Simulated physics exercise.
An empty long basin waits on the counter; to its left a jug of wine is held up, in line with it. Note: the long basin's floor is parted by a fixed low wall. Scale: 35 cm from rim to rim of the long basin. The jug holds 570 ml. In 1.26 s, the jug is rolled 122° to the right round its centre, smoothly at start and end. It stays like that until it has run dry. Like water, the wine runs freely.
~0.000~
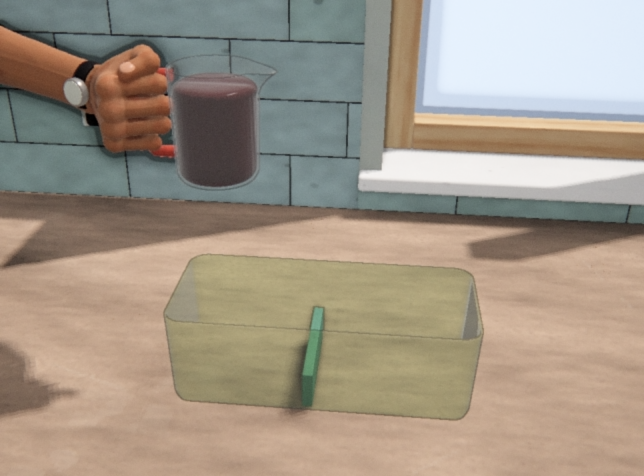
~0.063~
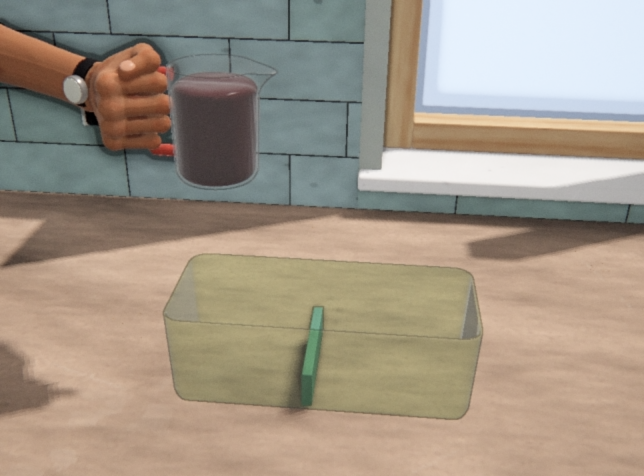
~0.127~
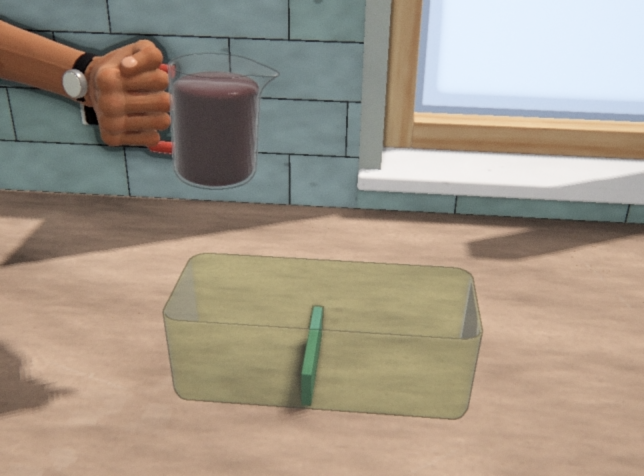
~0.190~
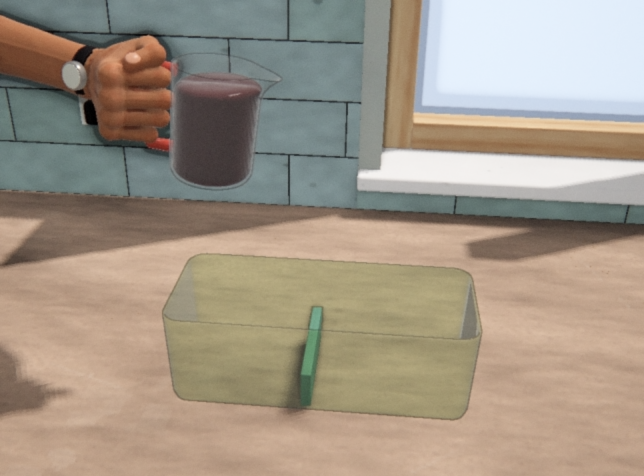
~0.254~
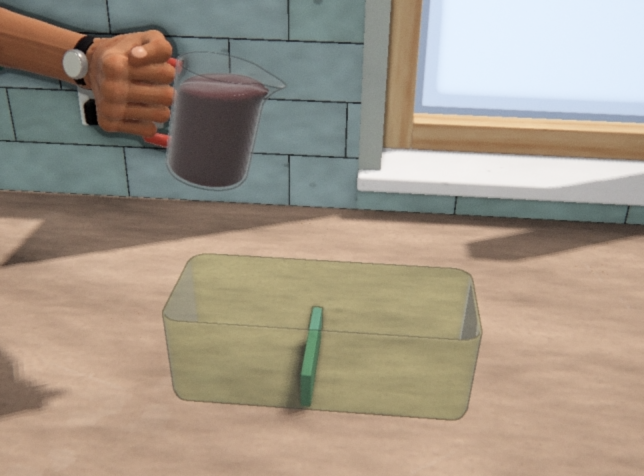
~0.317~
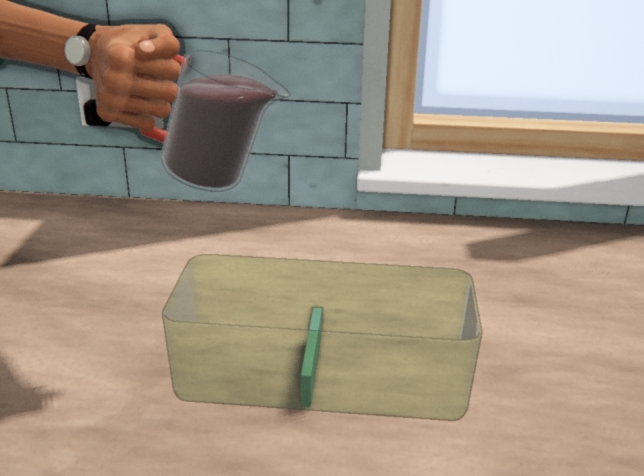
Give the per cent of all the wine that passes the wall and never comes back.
I would say 87 percent.
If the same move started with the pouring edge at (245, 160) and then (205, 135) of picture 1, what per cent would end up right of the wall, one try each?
Roughly 20 per cent the first time and 5 per cent the second.
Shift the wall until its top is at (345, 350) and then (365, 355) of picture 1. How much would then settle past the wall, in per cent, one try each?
In order, 55 and 25 per cent.
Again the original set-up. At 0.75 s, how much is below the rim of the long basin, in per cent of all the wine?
I reckon close to 8 percent of it.
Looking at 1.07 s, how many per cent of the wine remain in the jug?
What remains is about 12 percent of it all.
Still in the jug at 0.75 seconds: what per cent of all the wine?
70 %.
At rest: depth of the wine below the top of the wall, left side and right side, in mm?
About 44 mm on the left, about 26 mm on the right.
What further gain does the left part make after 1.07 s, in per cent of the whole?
Around 9 per cent.
Then, 0.75 s in, the tilt is 79° and 70 per cent is still to pour, 0 is left of the wall and 8 right of it.
Then, 1.07 s in, the tilt is 115° and 12 per cent is still to pour, 2 is left of the wall and 64 right of it.
Then, 1.40 s in, the tilt is 122° and 0 per cent is still to pour, 10 is left of the wall and 87 right of it.
Then, 1.76 s in, the tilt is 122° and 0 per cent is still to pour, 11 is left of the wall and 87 right of it.
Finally, 11 per cent lies left of the wall, 87 right of it and 2 outside.
